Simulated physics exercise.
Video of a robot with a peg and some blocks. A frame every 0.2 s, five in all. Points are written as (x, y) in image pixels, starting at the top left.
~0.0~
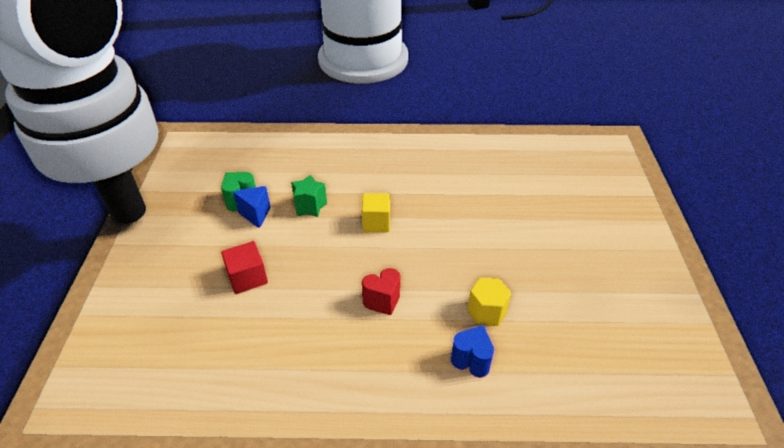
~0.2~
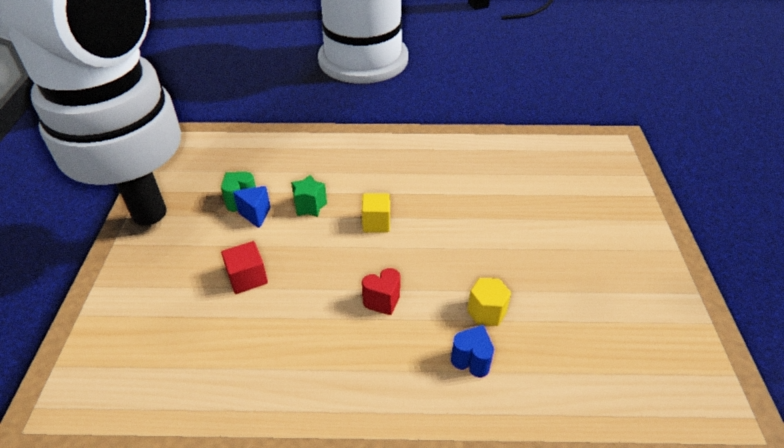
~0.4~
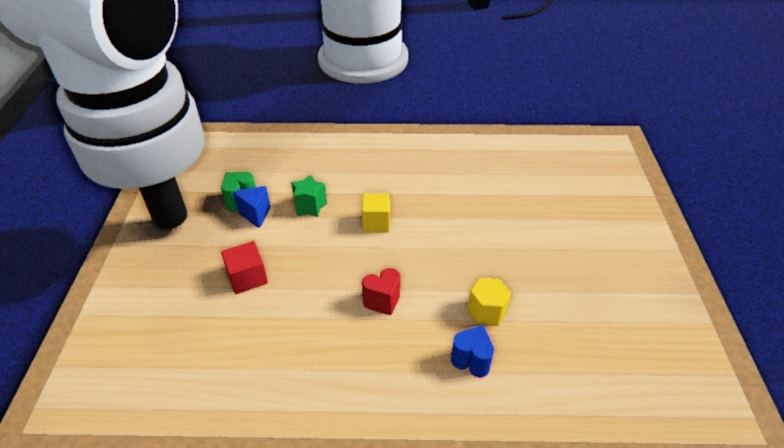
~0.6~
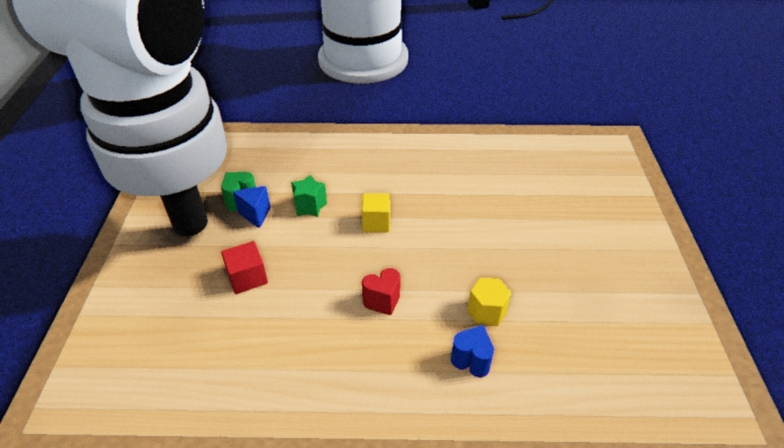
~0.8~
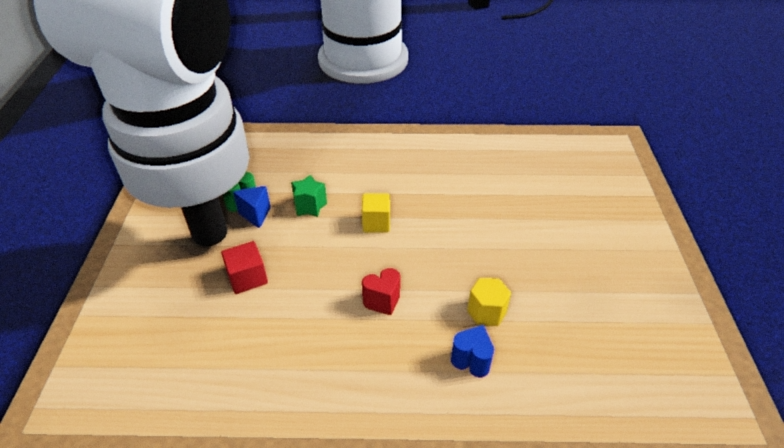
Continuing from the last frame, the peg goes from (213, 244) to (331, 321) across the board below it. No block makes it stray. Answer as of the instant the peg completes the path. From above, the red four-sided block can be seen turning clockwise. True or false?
True - the claim holds.
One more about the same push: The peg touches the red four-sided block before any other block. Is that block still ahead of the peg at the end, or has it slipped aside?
The peg no longer has it in front.
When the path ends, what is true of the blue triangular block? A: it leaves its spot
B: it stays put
Correct choice: B.
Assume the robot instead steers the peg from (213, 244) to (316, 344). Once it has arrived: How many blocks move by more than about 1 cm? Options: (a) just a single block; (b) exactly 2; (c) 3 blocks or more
a - just a single block.
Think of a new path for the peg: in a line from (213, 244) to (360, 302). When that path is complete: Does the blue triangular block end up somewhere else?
Going by the path, no.
The first path, step by step. One third of the way, peg (247, 259); red four-sided block (258, 271).
Two thirds of the way, peg (288, 285); red four-sided block (288, 303), turned 20° clockwise.
At the end, peg (330, 313); red four-sided block (297, 325), turned 55° clockwise; blue triangular block unmoved; red heart-shaped block unmoved.
